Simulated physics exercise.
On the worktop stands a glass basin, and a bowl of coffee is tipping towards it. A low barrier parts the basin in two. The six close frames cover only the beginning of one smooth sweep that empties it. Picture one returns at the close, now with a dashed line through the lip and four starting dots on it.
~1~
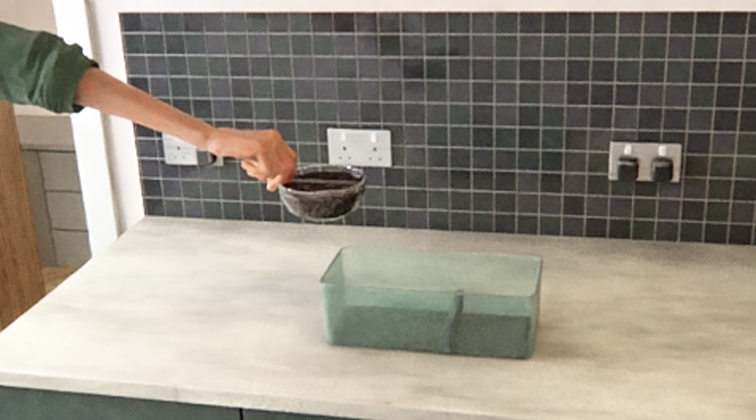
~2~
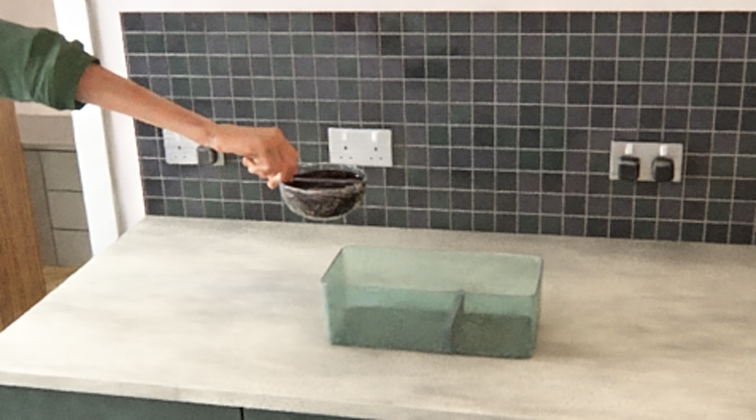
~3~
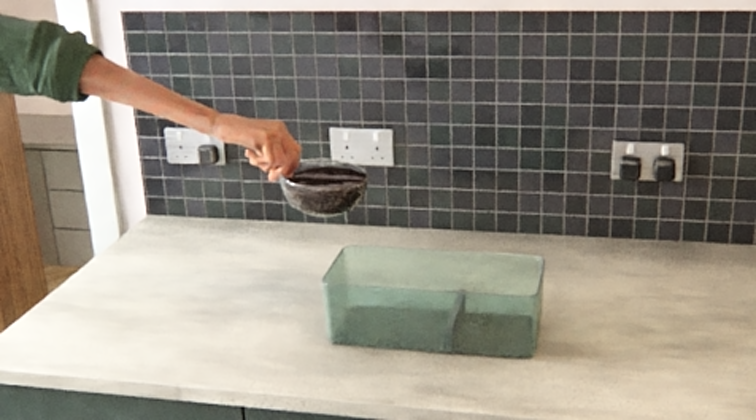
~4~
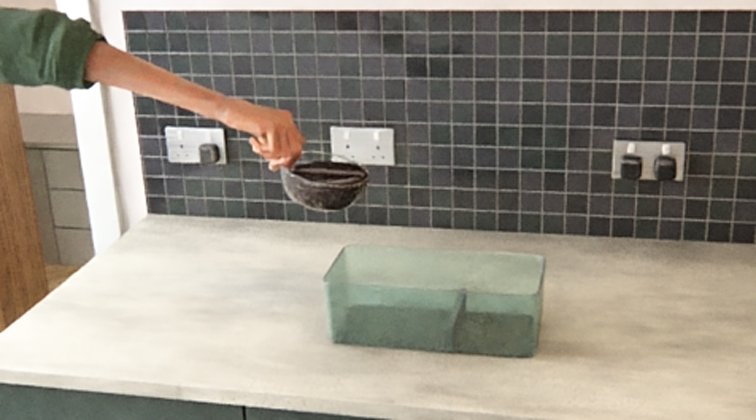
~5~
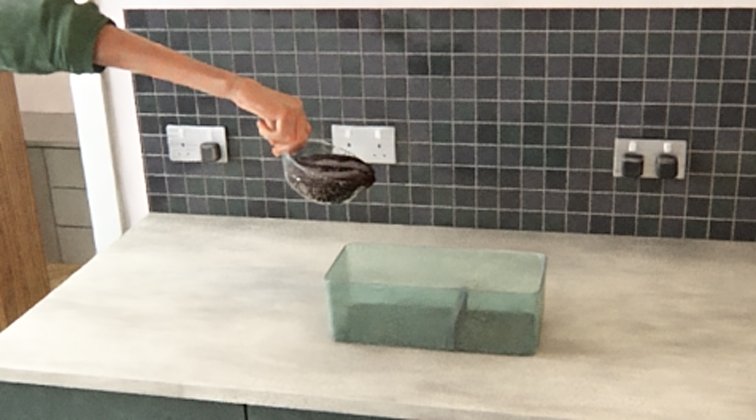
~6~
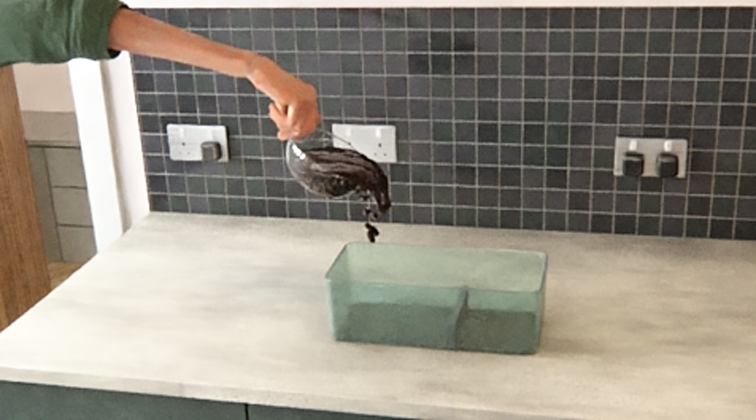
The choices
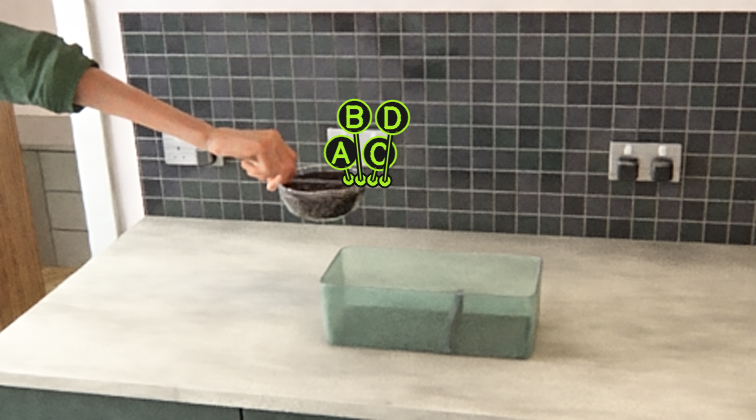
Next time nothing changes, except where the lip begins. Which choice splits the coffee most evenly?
Take D.
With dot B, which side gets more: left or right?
The left one.
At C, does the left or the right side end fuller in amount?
The left one.
In lime, A at (348, 179); B at (360, 179); C at (372, 180); D at (384, 180).
If A is chosen, about 92 % ends left of the wall and 7 % right of it.
If B is chosen, about 94 % ends left of the wall and 5 % right of it.
If C is chosen, about 80 % ends left of the wall and 18 % right of it.
If D is chosen, about 46 % ends left of the wall and 53 % right of it.
